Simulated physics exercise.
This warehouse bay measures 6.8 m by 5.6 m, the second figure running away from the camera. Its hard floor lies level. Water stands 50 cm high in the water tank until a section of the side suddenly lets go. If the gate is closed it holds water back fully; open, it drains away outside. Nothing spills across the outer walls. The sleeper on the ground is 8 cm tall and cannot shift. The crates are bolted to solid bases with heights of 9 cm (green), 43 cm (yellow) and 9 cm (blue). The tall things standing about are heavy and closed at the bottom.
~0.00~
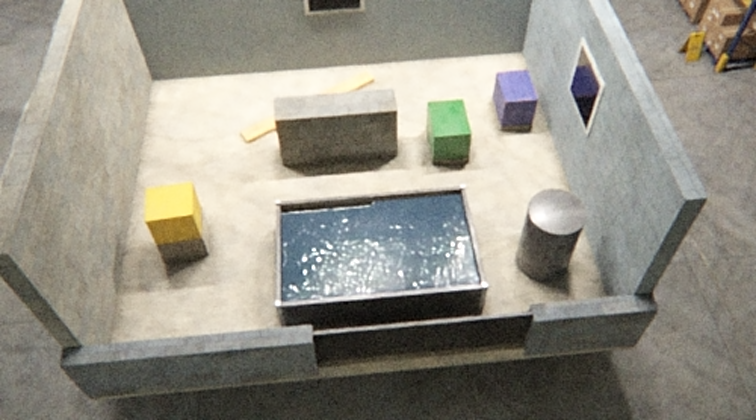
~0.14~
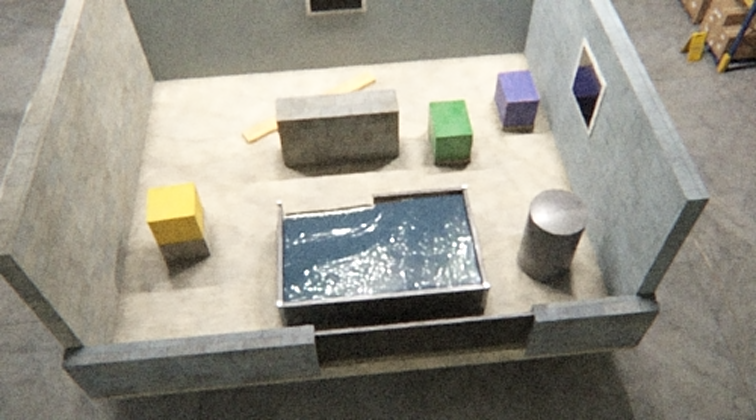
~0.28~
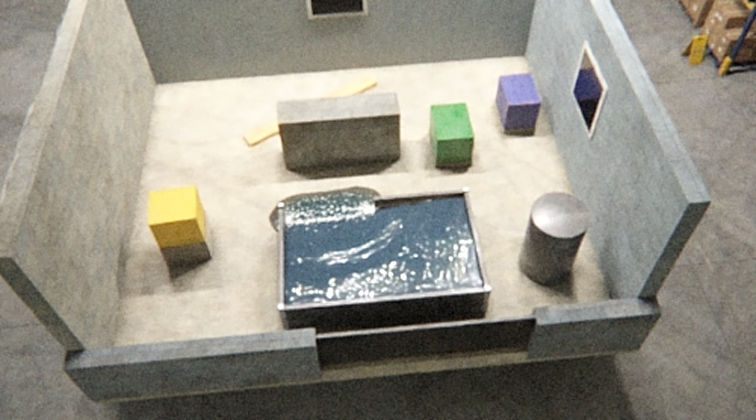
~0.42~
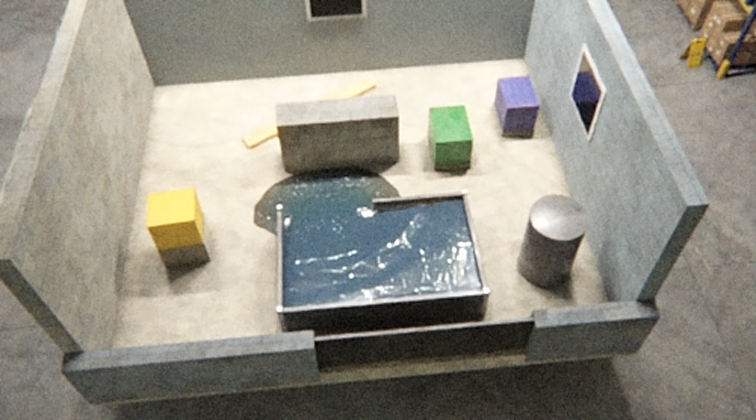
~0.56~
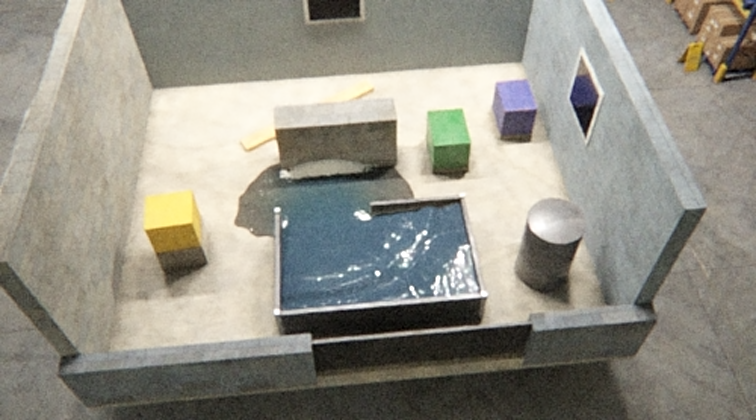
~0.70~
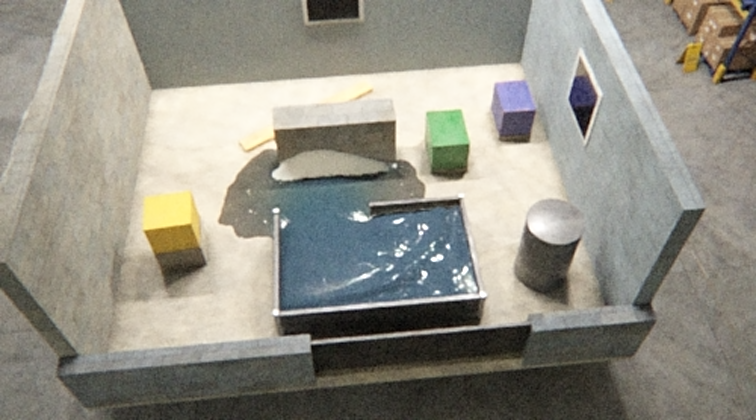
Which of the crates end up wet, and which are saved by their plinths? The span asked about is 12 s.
The green crate is wetted; the yellow crate keeps dry; the blue crate is wetted.
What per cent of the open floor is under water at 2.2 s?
Some 40 per cent of it.
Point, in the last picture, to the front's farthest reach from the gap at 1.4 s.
Near (220, 127).
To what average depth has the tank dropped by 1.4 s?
About 34 cm.
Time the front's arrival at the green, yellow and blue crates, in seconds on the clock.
Green 0.9 s, yellow 1.2 s, blue 3.6 s.
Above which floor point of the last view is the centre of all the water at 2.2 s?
Near (334, 231).
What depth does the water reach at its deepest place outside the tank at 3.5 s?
Roughly 24 cm.
After 1.4 s water covers 15 % of the floor and is deepest (38 cm) near (306, 184); green plinth reached, yellow plinth reached, blue plinth not reached.
After 2.2 s water covers 40 % of the floor and is deepest (32 cm) near (306, 184); green plinth reached, yellow plinth reached, blue plinth not reached.
After 3.5 s water covers 55 % of the floor and is deepest (24 cm) near (318, 183); green plinth reached, yellow plinth reached, blue plinth not reached.
After 7.0 s water covers 95 % of the floor and is deepest (14 cm) near (353, 89); green plinth reached, yellow plinth reached, blue plinth reached.
After 12.0 s water covers 100 % of the floor and is deepest (9 cm) near (151, 97); highest at the green plinth 15 cm, highest at the yellow plinth 7 cm, highest at the blue plinth 12 cm.
